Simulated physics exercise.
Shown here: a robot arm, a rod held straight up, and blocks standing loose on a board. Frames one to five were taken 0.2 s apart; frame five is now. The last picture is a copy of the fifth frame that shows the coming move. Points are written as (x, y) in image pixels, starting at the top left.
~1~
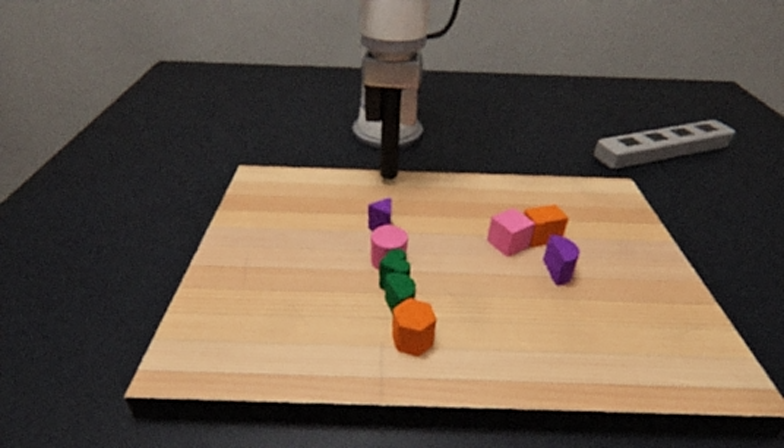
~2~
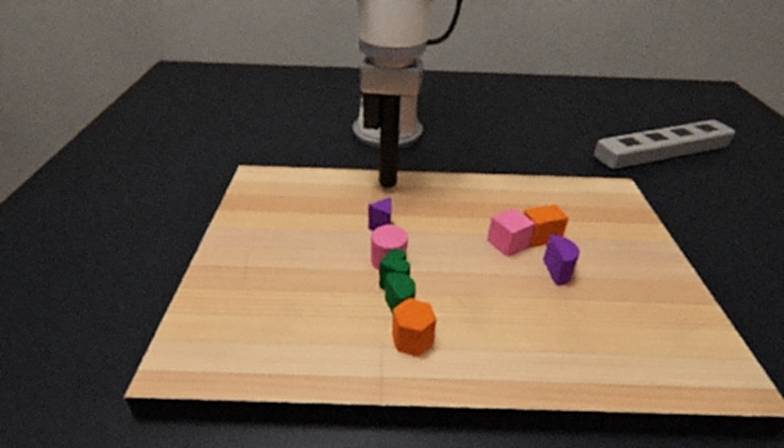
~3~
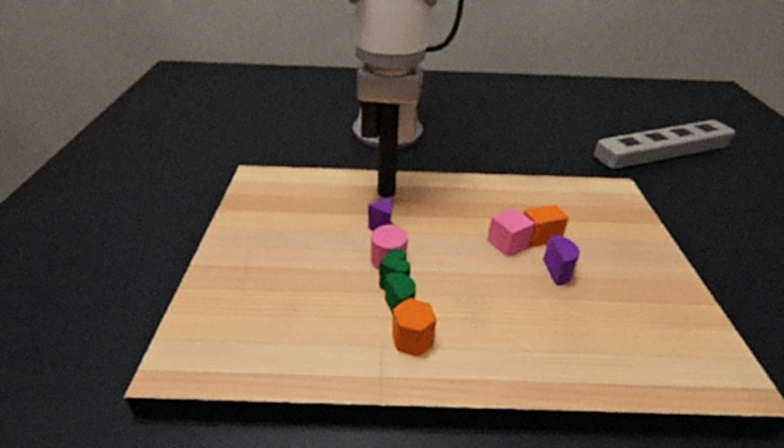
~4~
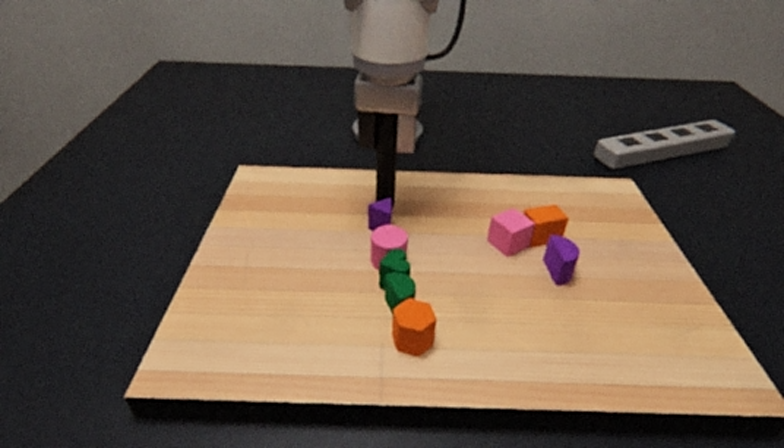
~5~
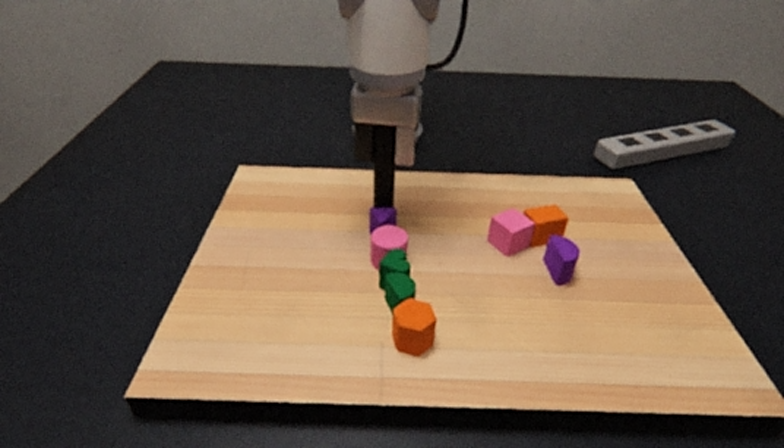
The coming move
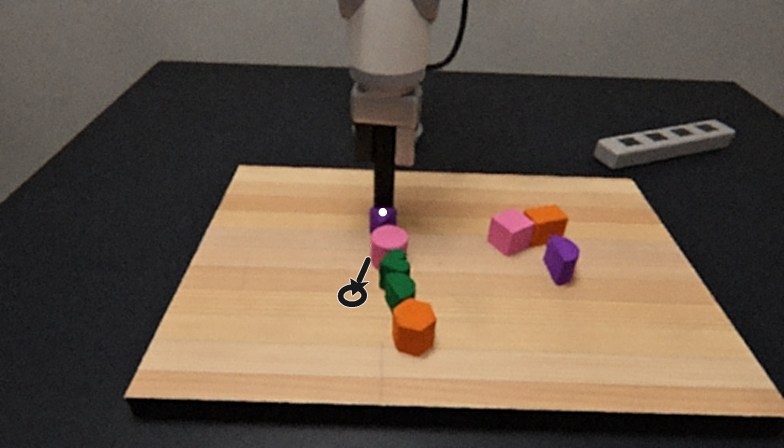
On a wooden board, a robot arm lowering a black rod toward the viewer and nudging a purple block near a pink one.
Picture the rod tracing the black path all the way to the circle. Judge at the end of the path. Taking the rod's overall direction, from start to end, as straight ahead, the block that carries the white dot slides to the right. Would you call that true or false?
This is true.
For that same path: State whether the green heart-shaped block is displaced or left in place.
Shifted.
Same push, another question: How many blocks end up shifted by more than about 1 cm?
Three or more blocks move more than 1 cm.
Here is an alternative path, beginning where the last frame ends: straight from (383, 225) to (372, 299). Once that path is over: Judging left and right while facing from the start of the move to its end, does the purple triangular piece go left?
It seems not.
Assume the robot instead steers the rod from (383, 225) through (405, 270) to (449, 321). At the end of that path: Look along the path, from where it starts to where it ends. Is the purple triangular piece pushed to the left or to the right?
Facing from start to end, it will go to the right.
Drawn move, straight from (383, 225) to (352, 296); the dot is on the purple triangular piece.
What follows on the original path. One third of the way, rod at (374, 240); purple triangular piece at (362, 232), turned 20° clockwise; pink circular block at (386, 242); green heart-shaped block at (403, 261), turned 25° clockwise.
Two thirds of the way, rod at (364, 263); purple triangular piece at (343, 247), turned 80° clockwise; pink circular block at (385, 260); green heart-shaped block at (417, 267).
At the end, rod at (352, 289); purple triangular piece at (338, 250), turned 105° clockwise; pink circular block at (385, 272); green heart-shaped block at (421, 268), turned 15° anticlockwise; green D-shaped block at (416, 293).
